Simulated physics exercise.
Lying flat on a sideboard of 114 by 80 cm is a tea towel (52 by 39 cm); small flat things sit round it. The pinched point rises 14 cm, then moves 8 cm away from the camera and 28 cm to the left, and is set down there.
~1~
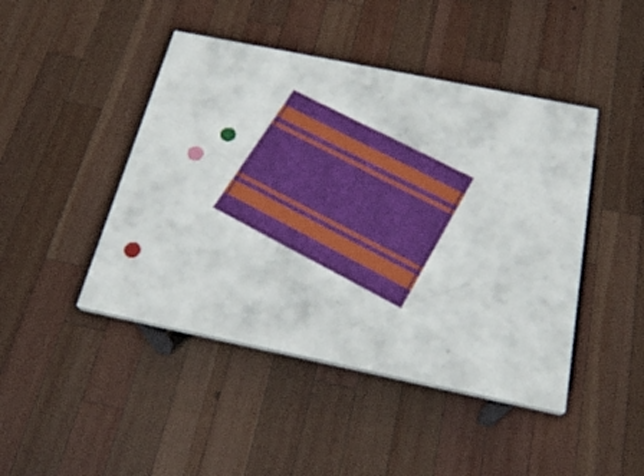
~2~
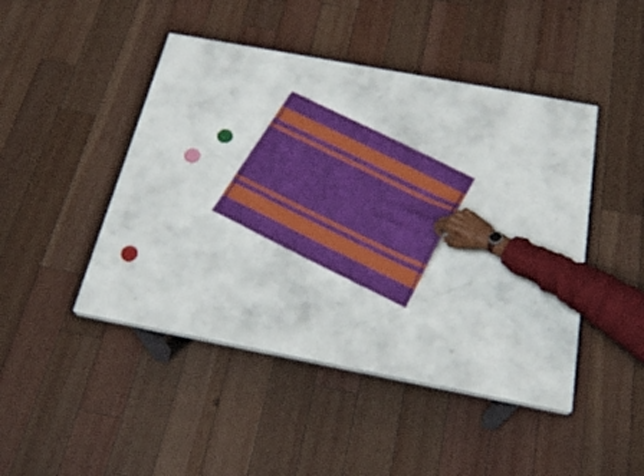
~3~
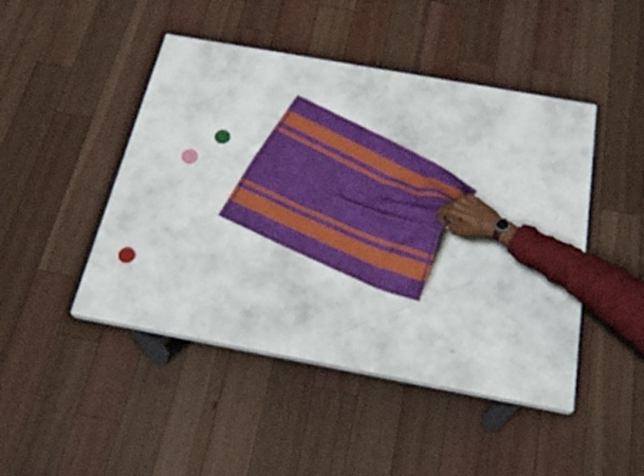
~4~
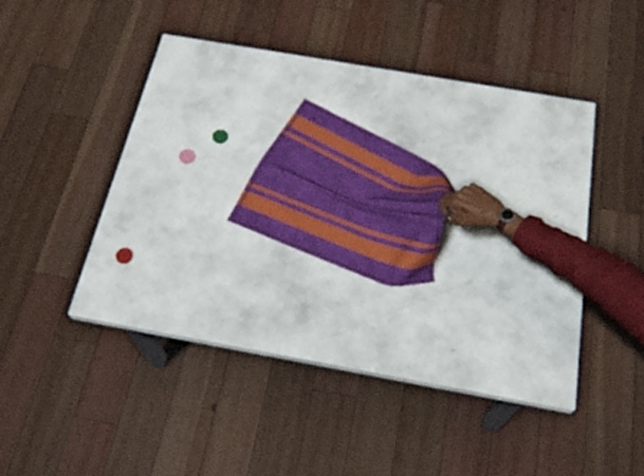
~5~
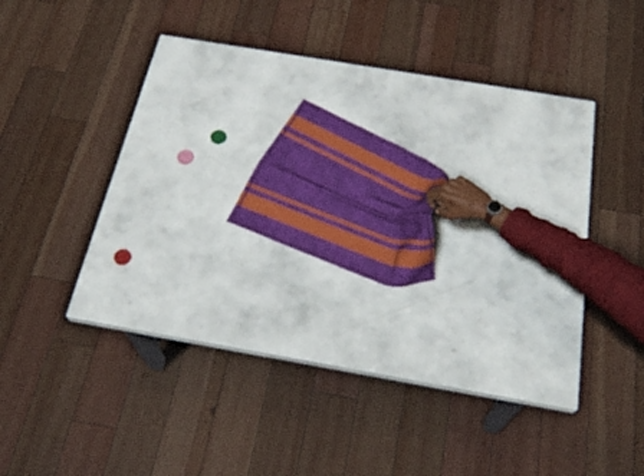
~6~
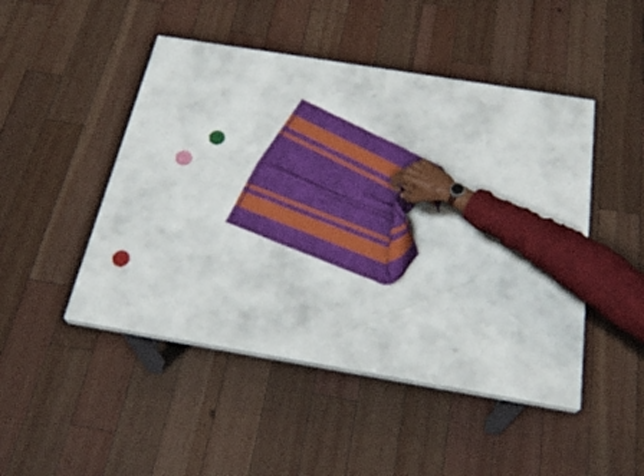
A hand in a dark red sleeve reaches in from the right, pinches the cloth's right edge, lifts it a little and draws it leftward, wrinkling the fabric, while the camera drifts very slightly. The cloth is purple with orange stripes, with pink, green and red discs to its left. They lie on a pale mottled tabletop above a dark wooden floor, seen from high up at an angle.
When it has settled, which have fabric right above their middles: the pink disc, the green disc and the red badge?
One by one: The pink disc will stay visible, the green disc will stay visible, the red badge will stay visible.
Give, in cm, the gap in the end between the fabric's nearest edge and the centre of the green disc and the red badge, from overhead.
Roughly 13 cm, then 25 cm.
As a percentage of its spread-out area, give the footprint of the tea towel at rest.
55 %.
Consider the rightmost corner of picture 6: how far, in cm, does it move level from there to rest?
That corner moves about 18 cm, measured flat, before it rests.
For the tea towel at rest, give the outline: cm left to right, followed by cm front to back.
From above you'd see around 38 cm of width and near 44 cm of depth.
Next, 60 % of it is down, spanning 42 by 45 cm, above no small thing.
Then, 60 % of it is down, spanning 39 by 44 cm, above no small thing.
After that, 60 % of it is down, spanning 38 by 44 cm, above no small thing.
Later, 65 % of it is down, spanning 38 by 44 cm, above no small thing.
At the end, 65 % of it is down, spanning 38 by 44 cm, above no small thing.
